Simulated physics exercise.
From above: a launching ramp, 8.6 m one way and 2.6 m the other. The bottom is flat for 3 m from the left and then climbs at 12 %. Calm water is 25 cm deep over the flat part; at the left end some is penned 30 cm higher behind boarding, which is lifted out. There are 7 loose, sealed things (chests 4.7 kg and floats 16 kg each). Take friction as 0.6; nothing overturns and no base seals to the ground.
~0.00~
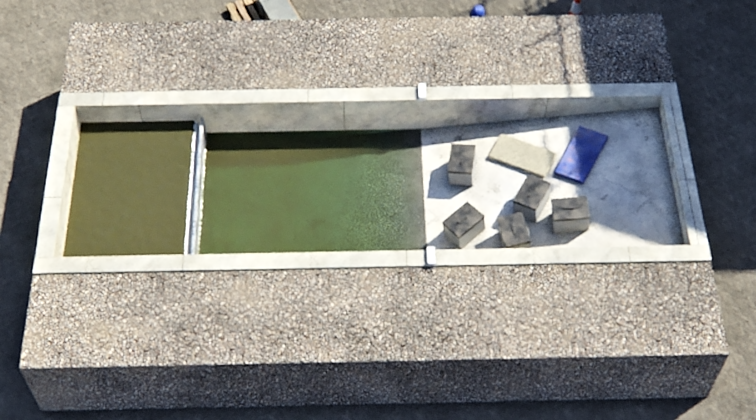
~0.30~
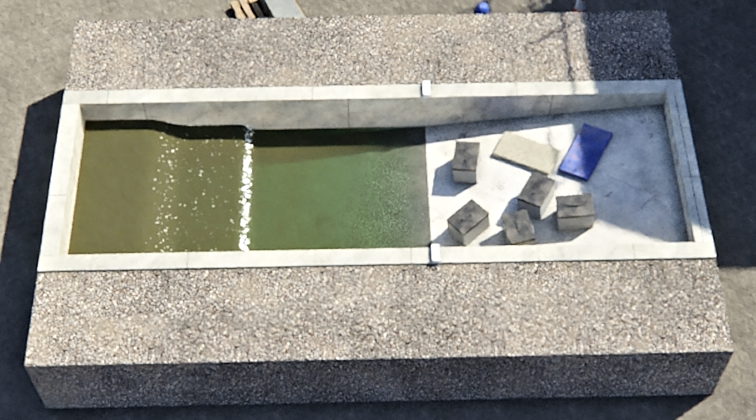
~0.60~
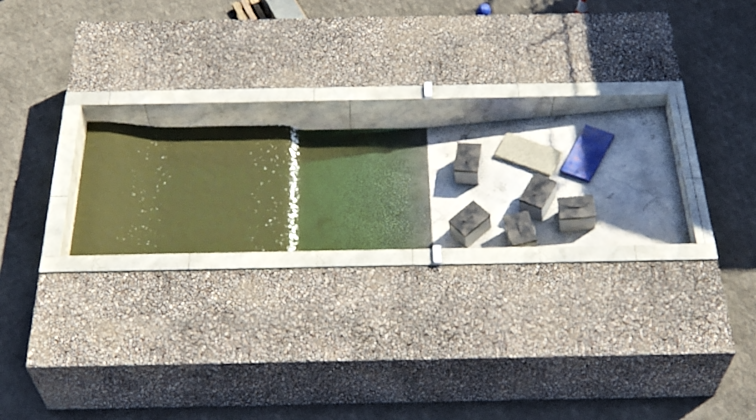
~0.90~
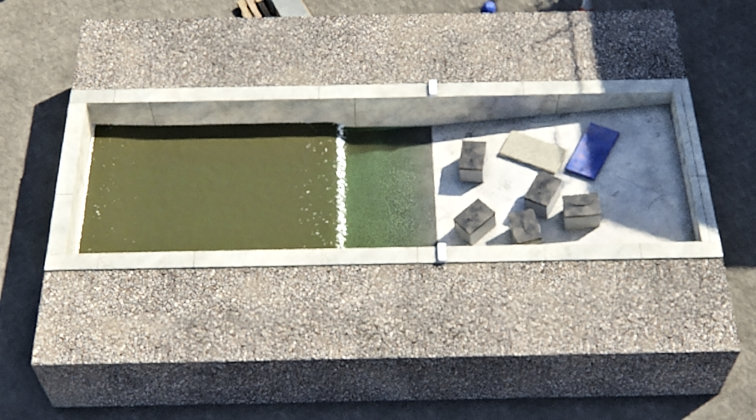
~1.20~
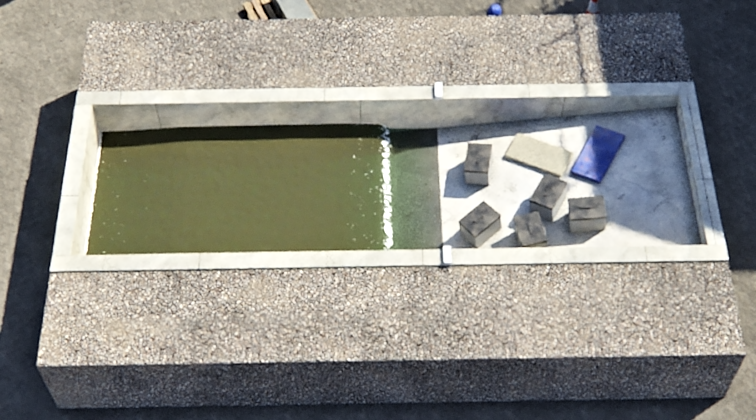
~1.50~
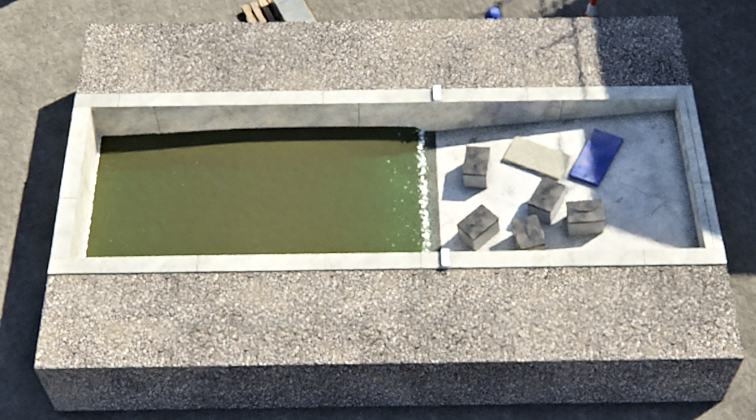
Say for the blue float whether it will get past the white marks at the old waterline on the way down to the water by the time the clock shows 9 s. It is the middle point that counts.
The blue float falls short.
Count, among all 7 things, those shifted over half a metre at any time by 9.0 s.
I count 7.
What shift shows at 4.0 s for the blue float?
About 0 cm.
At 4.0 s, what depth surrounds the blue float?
Roughly 5 cm.
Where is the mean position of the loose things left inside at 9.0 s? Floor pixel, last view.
Near (349, 214).
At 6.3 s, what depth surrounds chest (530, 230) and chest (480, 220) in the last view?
Roughly 4 and 18 cm.
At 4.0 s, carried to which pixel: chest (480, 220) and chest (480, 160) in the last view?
Near (537, 213) and (548, 170).
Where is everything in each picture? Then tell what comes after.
In the first picture, the blue float at (582, 153), on the bottom; 13.0 m2 under water; 0 of 7 have shifted.
In the second picture, the blue float at (586, 151) rests on the ground; water covers 13.0 m2; 0 of 7 have shifted.
In the third picture, the blue float at (588, 152) rests on the ground; 13.0 m2 under water; 0 of 7 have shifted.
In the fourth picture, the blue float at (593, 150), on the bottom; 13.0 m2 under water; 0 of 7 have shifted.
In the fifth picture, the blue float at (599, 153), on the bottom; water covers 13.0 m2; 0 of 7 have shifted.
In the sixth picture, the blue float at (597, 156) rests on the ground; water covers 13.0 m2; 0 of 7 have shifted.
After 2.1 s the blue float is near (597, 156), 0.0 m from its start, aground; 0 of 7 are over the mark; 0 afloat.
After 4.0 s the blue float is near (598, 155), 0.0 m from its start, aground; 0 of 7 are over the mark; 6 afloat.
After 6.3 s the blue float is near (508, 162), 1.3 m from its start, aground; 4 of 7 are over the mark; 6 afloat.
After 9.0 s the blue float is near (449, 154), 2.1 m from its start, aground; 6 of 7 are over the mark; 6 afloat.
